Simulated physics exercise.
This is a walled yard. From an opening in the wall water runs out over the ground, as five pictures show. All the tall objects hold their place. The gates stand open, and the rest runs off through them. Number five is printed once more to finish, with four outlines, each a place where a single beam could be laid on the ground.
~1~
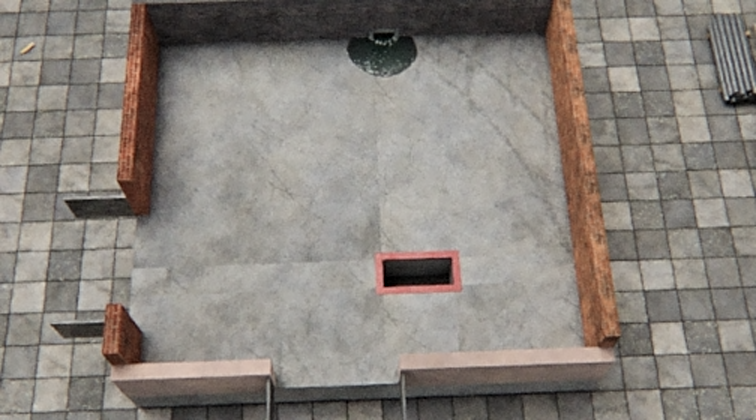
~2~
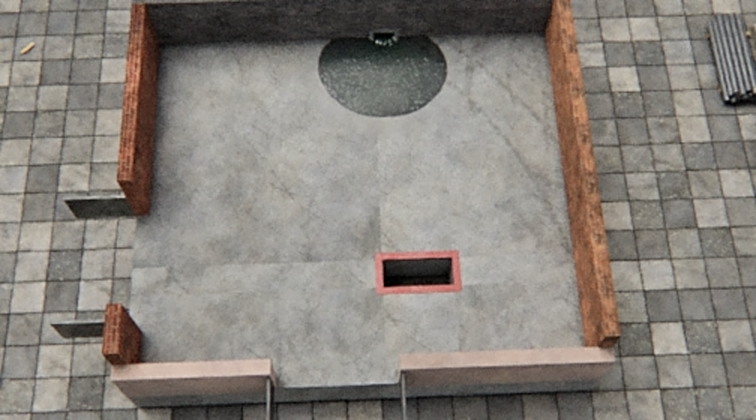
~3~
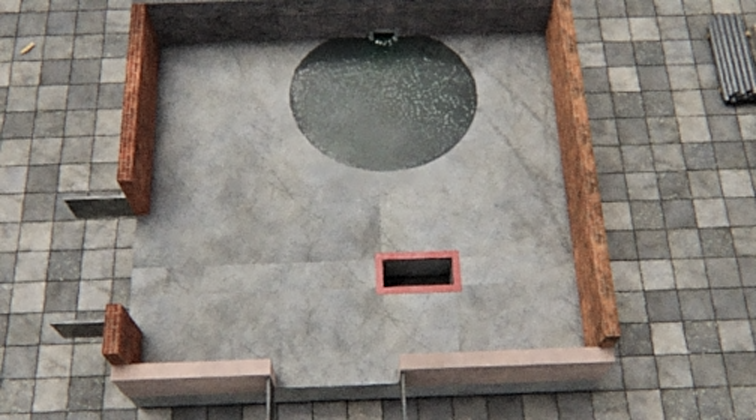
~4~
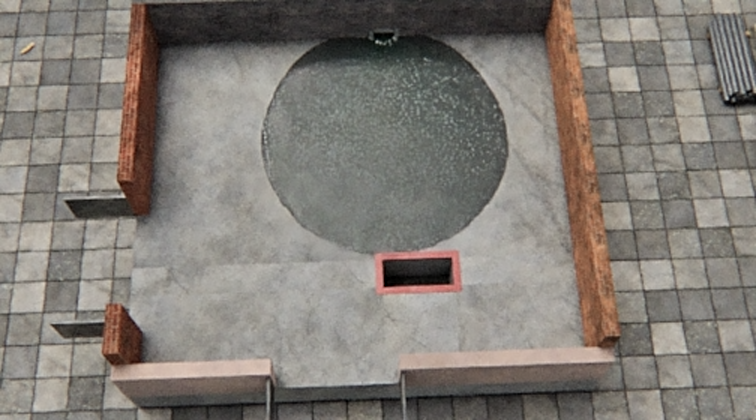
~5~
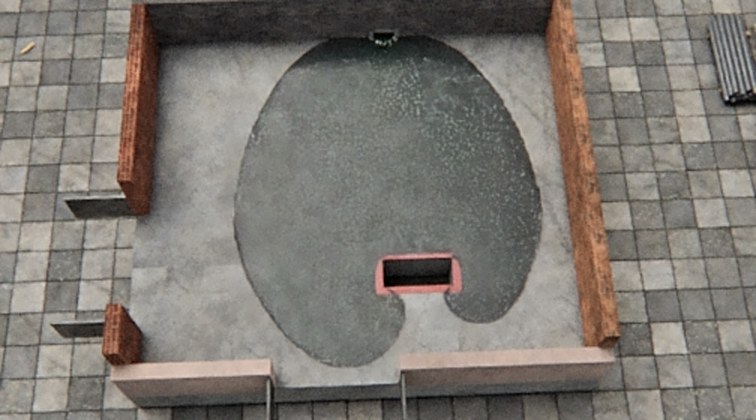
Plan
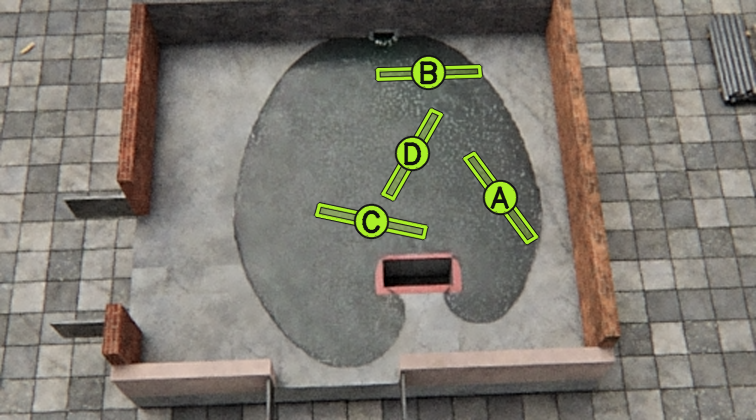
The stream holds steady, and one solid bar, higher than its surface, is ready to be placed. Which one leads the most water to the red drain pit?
Choose A.
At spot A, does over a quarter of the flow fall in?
Yes.
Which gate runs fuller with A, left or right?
More leaves on the right.
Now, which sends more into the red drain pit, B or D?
That is spot D.
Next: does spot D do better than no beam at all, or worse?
Spot D is worse.
On the marked copy, A from (469, 156) to (531, 239); B from (377, 74) to (479, 71); C from (318, 209) to (424, 232); D from (388, 196) to (436, 112).
With A, about 35 % of the stream runs into the red drain pit, about 62 % out by the gates.
With B, about 13 % of the stream runs into the red drain pit, about 85 % out by the gates.
With C, about 12 % of the stream runs into the red drain pit, about 86 % out by the gates.
With D, about 18 % of the stream runs into the red drain pit, about 79 % out by the gates.
